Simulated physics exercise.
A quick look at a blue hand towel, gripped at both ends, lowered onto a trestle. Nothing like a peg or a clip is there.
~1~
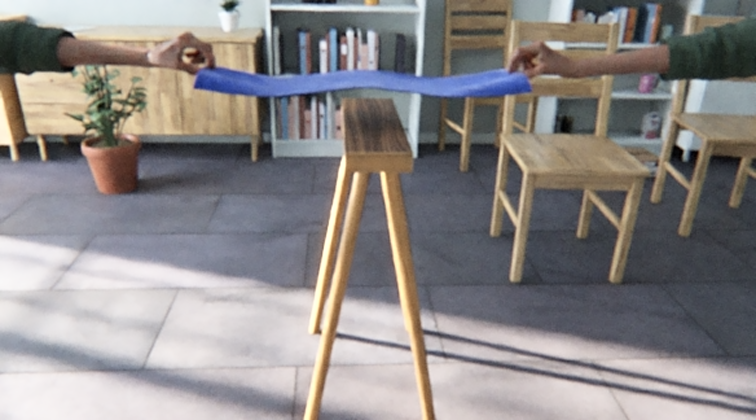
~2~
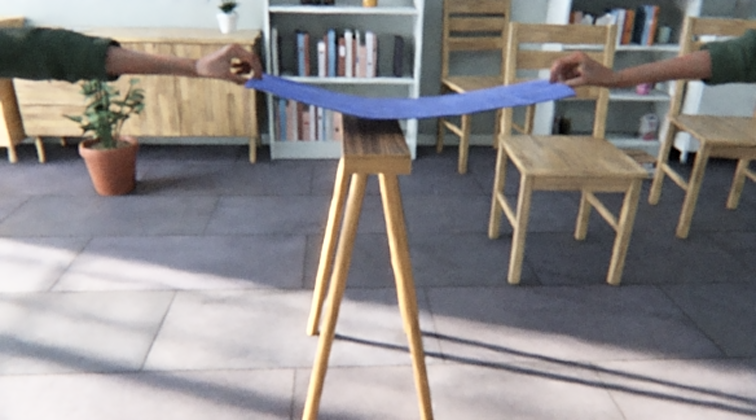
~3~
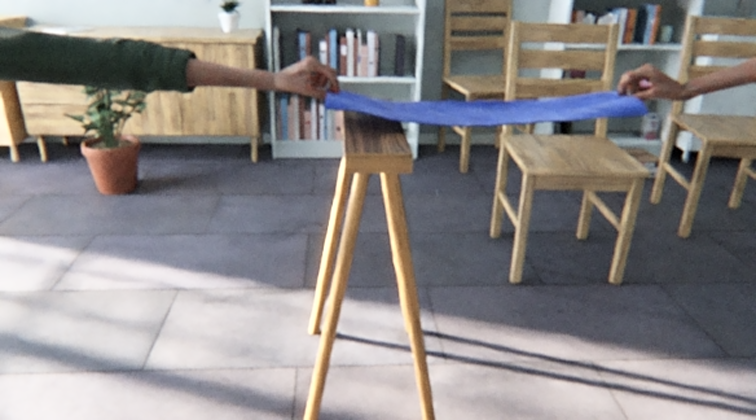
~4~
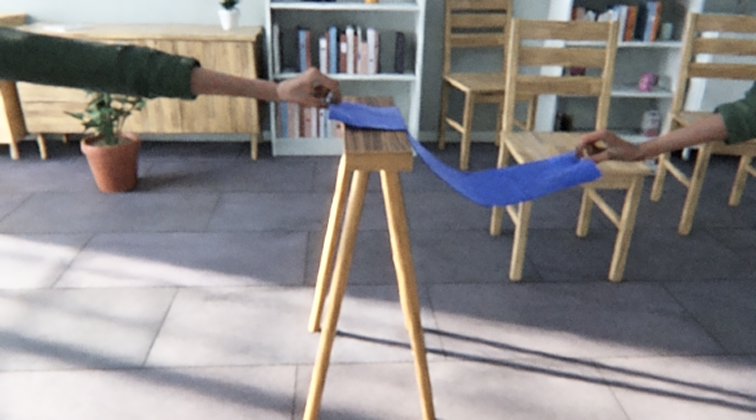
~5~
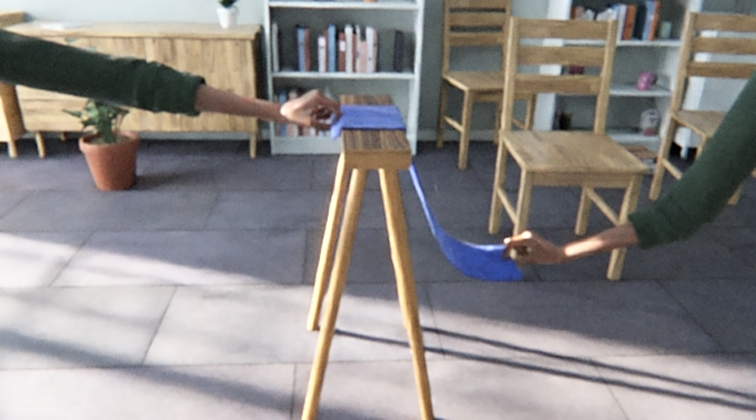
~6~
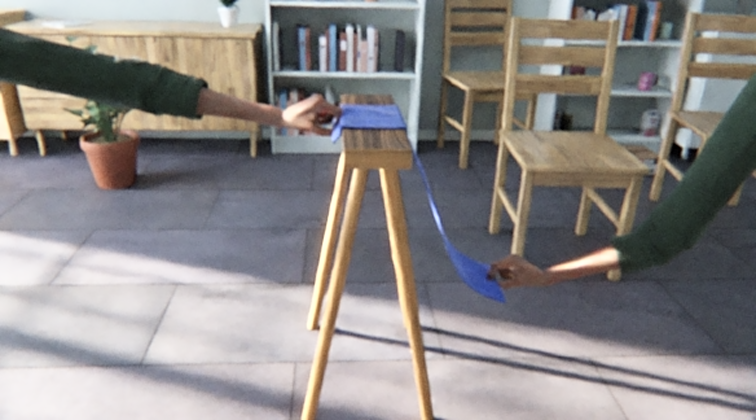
In a tiled room with bookshelves, two hands shift a blue cloth rightward over a wooden trestle, then lower its right end.
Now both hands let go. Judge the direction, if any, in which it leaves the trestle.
I'd bet it is going to slither off rightward.
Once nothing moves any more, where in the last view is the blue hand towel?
When everything stops, it lies at (411, 367) in the last picture.
Then, 0.40 s past the final frame, hand towel clear of the top and falling near (415, 293).
Then, 0.66 s past the final frame, hand towel in a heap on the floor near (412, 366).
When it is over, hand towel in a heap on the floor near (411, 367). The blue hand towel runs off to the right.
